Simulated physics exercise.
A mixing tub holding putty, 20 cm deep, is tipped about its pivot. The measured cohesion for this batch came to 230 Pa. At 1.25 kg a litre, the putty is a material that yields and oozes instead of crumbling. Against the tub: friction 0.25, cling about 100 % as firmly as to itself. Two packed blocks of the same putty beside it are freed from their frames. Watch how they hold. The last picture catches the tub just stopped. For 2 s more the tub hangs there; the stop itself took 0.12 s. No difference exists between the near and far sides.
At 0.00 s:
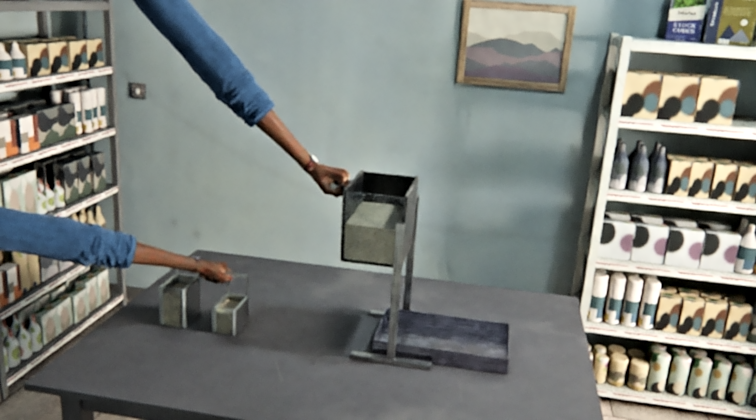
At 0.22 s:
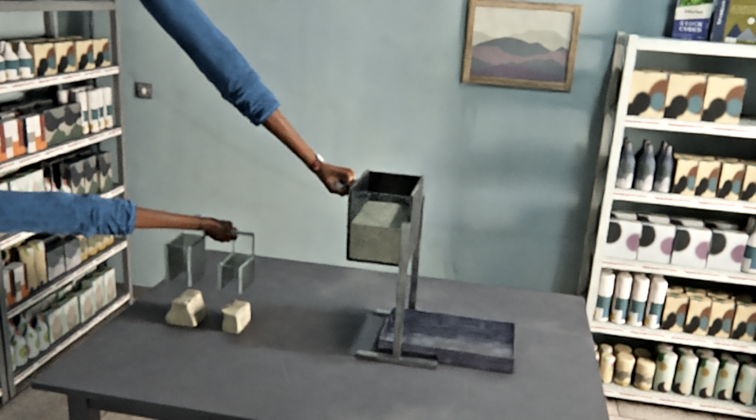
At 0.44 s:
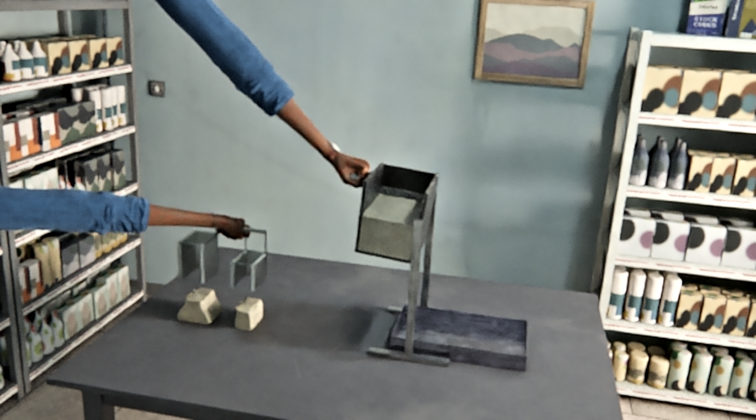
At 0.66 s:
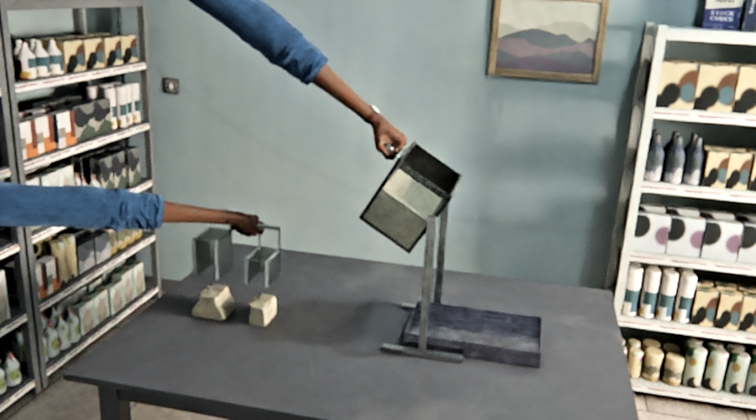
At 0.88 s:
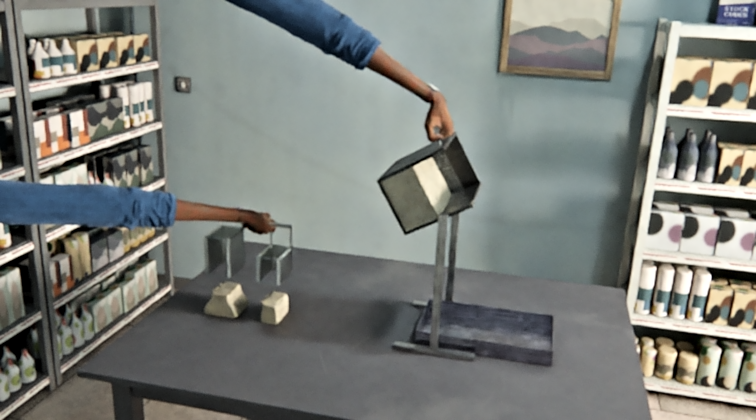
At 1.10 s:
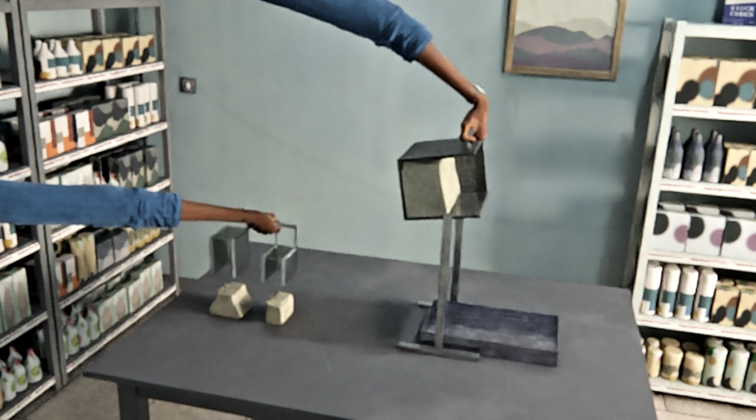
On a grey table, one hand lifts two molds off pale blocks, then another tilts a tub rightward.
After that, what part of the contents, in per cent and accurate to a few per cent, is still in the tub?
The part still in the tub is near 100 out of 100.
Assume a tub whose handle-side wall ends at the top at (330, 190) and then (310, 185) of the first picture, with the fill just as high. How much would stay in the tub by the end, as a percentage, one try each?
Roughly 85 %, then 65 %.
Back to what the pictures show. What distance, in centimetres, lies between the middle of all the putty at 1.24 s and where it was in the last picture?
Something like 2 cm, give or take.
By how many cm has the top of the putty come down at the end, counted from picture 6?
About 4 cm.
By 1.24 s, the tub is at 80 degrees and holds 100 %.
By 1.41 s, the tub is at 80 degrees and holds 100 %.
By 1.58 s, the tub is at 80 degrees and holds 100 %.
By 1.75 s, the tub is at 80 degrees and holds 100 %.
By 3.10 s, at the end, the tub is at 80 degrees and holds 100 %.
